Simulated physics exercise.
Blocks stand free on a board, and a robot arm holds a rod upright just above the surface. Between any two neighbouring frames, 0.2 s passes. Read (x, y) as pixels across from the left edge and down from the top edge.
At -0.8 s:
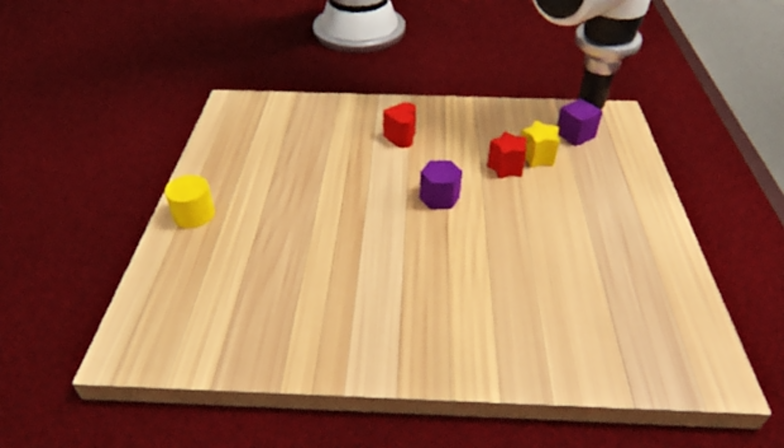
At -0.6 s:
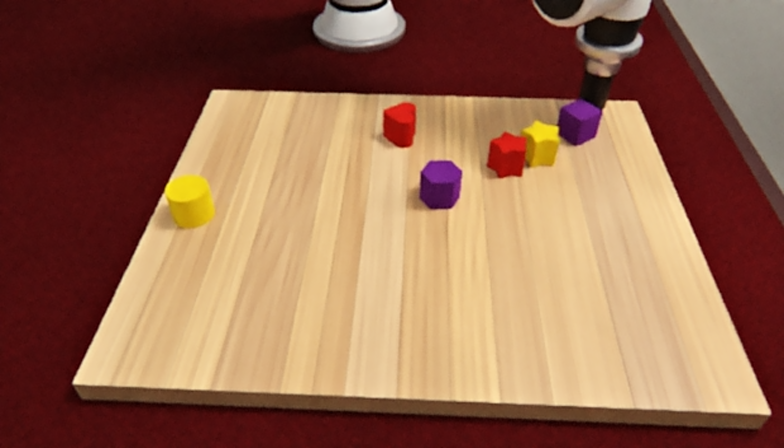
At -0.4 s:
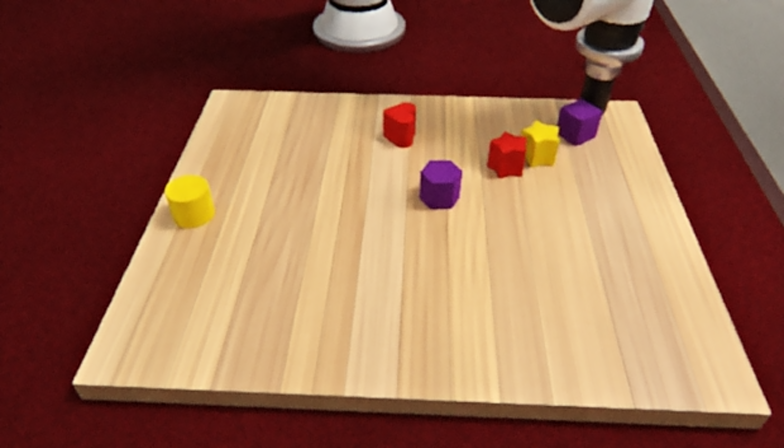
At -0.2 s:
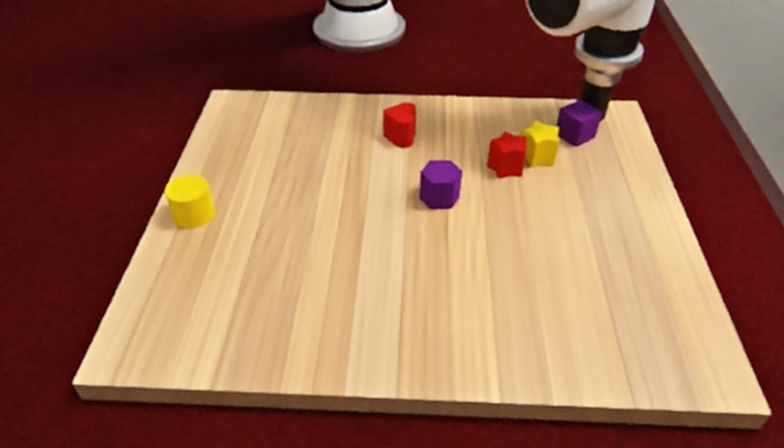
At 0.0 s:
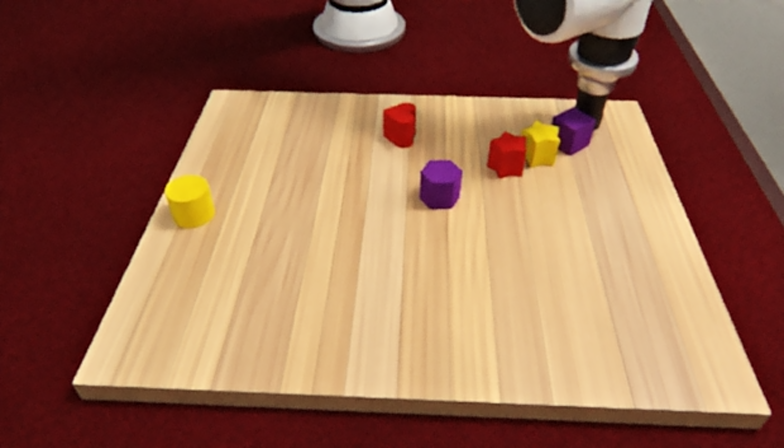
Robot arm lowering its rod beside a purple cube and nudging it slightly toward a yellow star-shaped block on a wooden board.
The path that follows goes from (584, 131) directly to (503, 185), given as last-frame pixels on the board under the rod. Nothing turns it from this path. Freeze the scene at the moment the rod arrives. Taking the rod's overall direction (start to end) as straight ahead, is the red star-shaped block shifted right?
Final answer: Yes.
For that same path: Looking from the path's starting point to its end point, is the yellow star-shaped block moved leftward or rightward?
Facing from start to end, it will go to the left.
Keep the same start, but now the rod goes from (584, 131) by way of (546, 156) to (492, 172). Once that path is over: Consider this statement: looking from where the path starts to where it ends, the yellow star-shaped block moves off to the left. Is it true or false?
Verdict: True.
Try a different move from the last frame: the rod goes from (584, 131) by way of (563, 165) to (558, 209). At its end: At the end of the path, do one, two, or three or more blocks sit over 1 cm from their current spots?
It's going to be three or more.
The first path, step by step. One third of the way, rod at (560, 141); red star-shaped block at (498, 144), turned 20° clockwise; yellow star-shaped block at (530, 147), turned 55° clockwise; purple four-sided block at (559, 139), turned 40° anticlockwise.
Two thirds of the way, rod at (533, 159); red star-shaped block at (494, 145), turned 35° clockwise; yellow star-shaped block at (524, 156), turned 70° clockwise; purple four-sided block at (563, 155), turned 75° anticlockwise.
At the end, rod at (505, 178); purple six-sided block still; red star-shaped block at (481, 148), turned 95° clockwise; yellow star-shaped block at (504, 177), turned 60° clockwise; purple four-sided block at (563, 156), turned 85° anticlockwise.
